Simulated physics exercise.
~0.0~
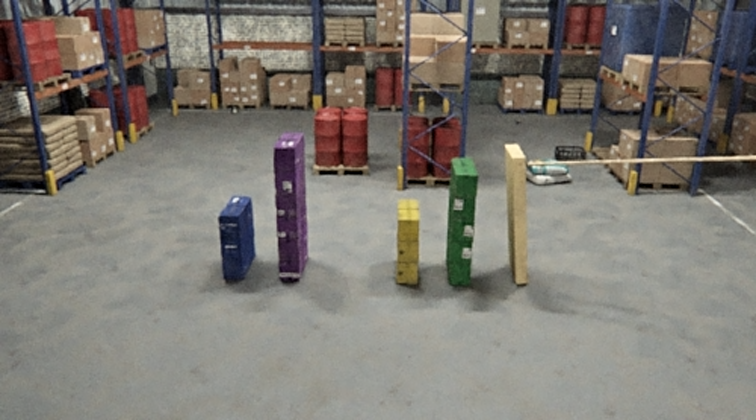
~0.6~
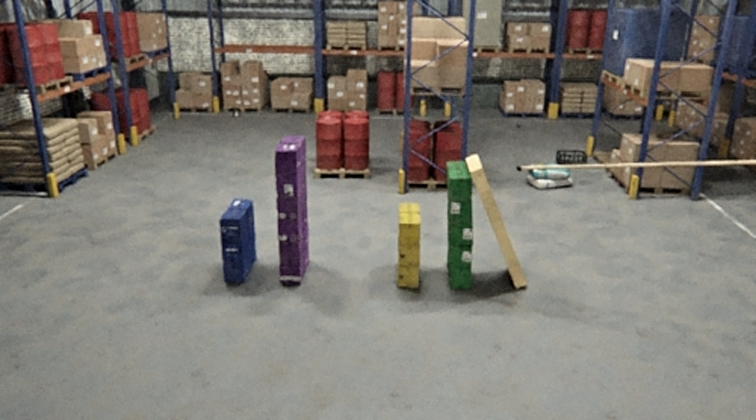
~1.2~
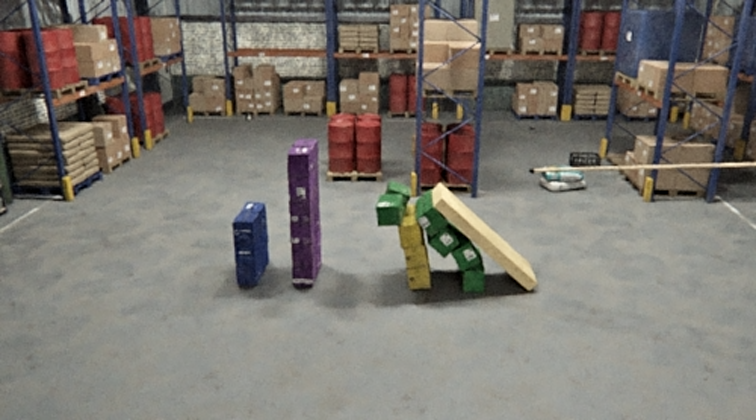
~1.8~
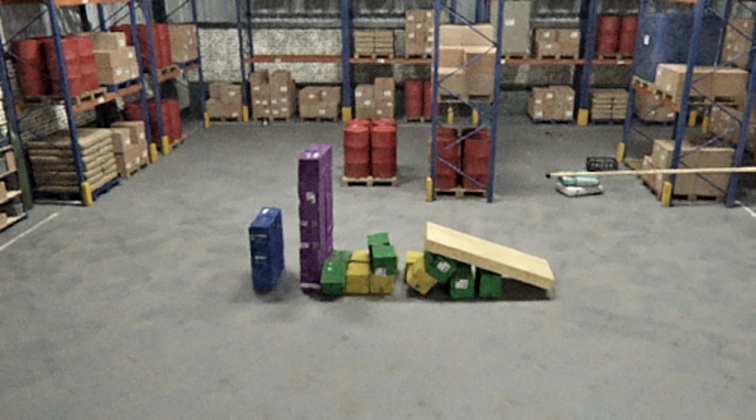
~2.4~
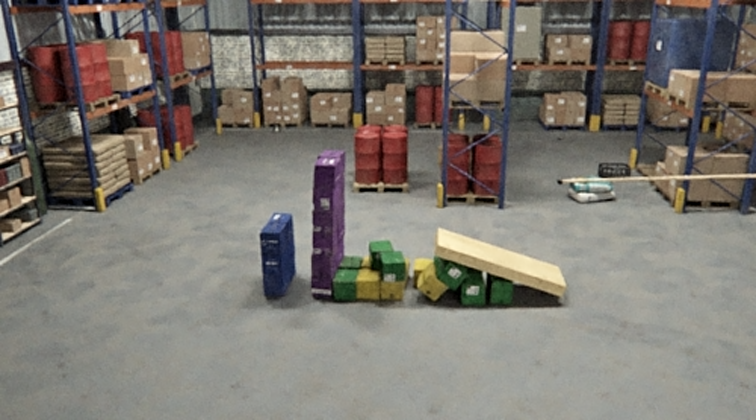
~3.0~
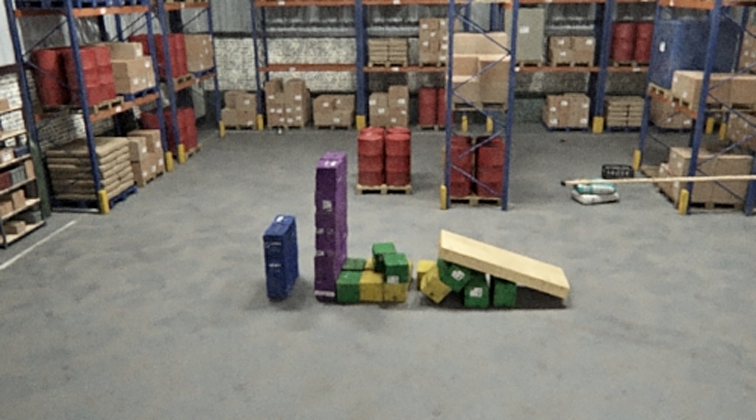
The footage shows a pale board in a warehouse tipping left into a green column of cartons, which breaks apart and brings down the yellow column beside it; the board settles slanted over fallen cartons, while the purple and blue columns remain standing.
